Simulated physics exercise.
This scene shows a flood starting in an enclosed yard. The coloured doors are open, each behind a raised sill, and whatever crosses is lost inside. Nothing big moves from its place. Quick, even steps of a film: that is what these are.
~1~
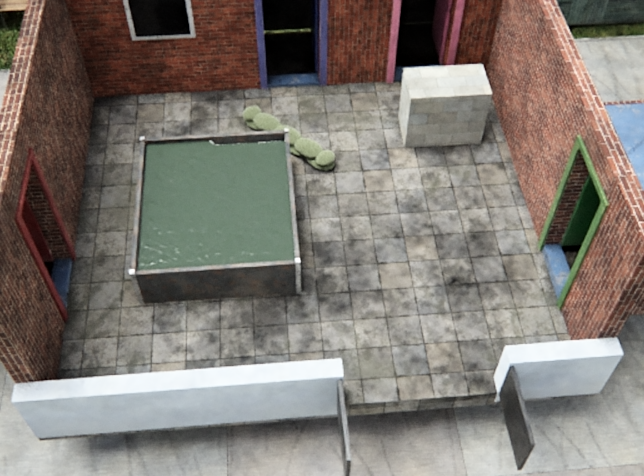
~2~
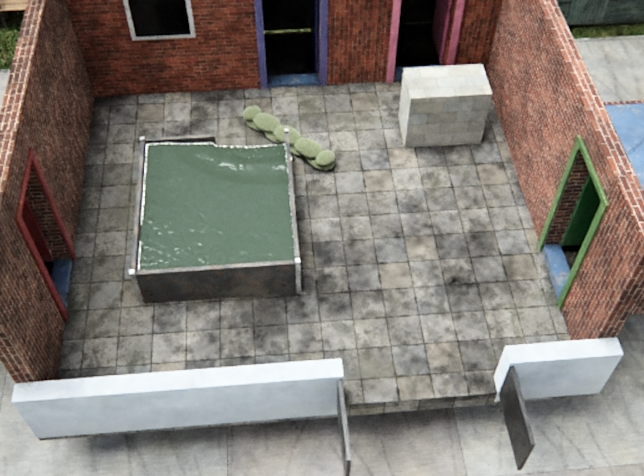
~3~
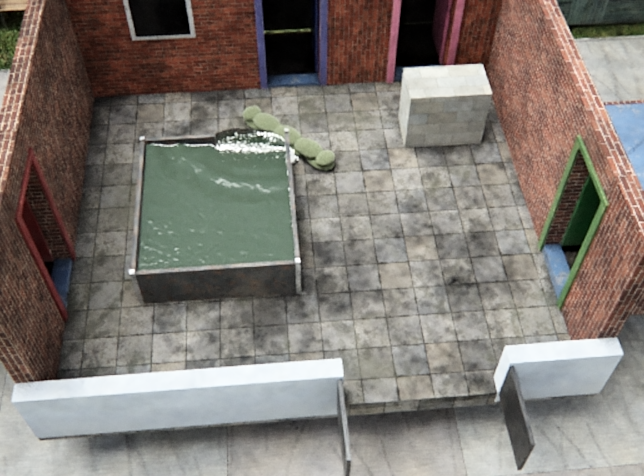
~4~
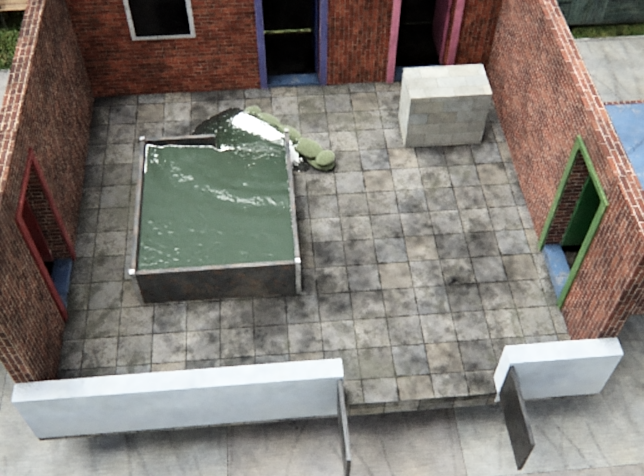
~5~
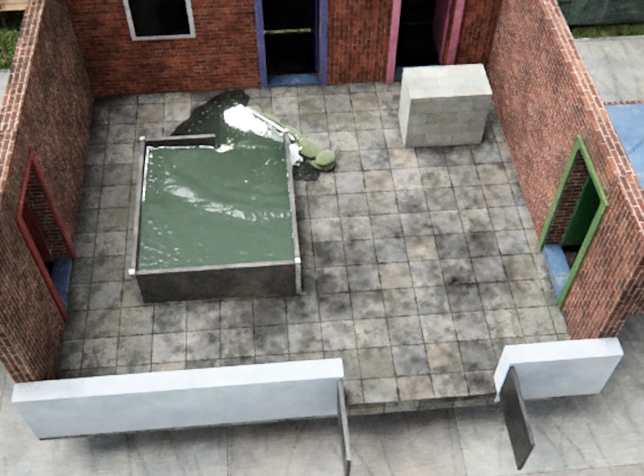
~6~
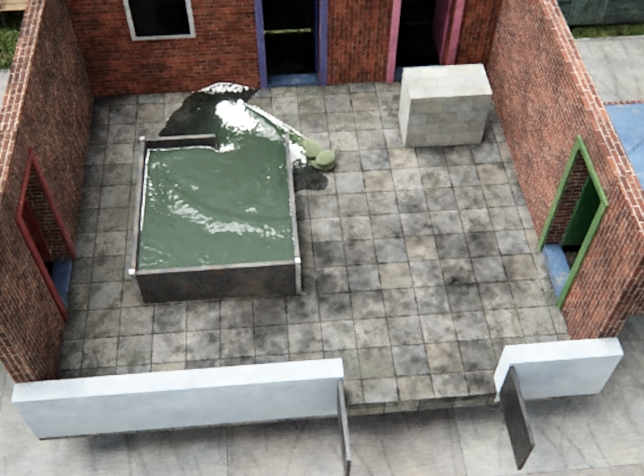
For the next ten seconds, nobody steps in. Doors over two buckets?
Green door not over; blue door over; red door not over; pink door not over.
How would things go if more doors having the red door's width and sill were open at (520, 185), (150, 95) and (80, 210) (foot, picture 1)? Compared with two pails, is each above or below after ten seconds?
In order, the new doors go: Undershoots, overshoots, undershoots.
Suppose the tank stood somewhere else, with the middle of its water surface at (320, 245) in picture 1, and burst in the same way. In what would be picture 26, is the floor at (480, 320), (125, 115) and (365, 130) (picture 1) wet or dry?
Going through the three spots in turn: Stays untouched, gets wet, gets wet.
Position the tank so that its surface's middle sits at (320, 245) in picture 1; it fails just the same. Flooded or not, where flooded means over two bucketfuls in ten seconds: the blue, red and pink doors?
Lab note - blue door breaks the limit, red door remains within bounds, pink door breaks the limit.
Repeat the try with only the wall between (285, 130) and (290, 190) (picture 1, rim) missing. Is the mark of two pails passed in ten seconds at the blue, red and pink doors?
The blue door falls short, the red door falls short and the pink door falls short.
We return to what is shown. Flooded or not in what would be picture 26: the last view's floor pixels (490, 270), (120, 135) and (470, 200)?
In that order the points end up high and dry, soaked and high and dry.
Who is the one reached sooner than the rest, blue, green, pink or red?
Answer: The door marked blue.
A moment on, water covers 20 % of the floor; the green door not reached, the blue door wet at the sill, nothing in, the red door not reached, the pink door not reached.
Next, water covers 30 % of the floor; the green door not reached, the blue door over two buckets in, the red door not reached, the pink door wet at the sill, nothing in.
Then, water covers 50 % of the floor; the green door not reached, the blue door over two buckets in, the red door wet at the sill, nothing in, the pink door wet at the sill, nothing in.
Later, water covers 75 % of the floor; the green door wet at the sill, nothing in, the blue door over two buckets in, the red door wet at the sill, nothing in, the pink door wet at the sill, nothing in.
In the end, water covers 90 % of the floor; the green door wet at the sill, nothing in, the blue door over two buckets in, the red door wet at the sill, nothing in, the pink door wet at the sill, nothing in.
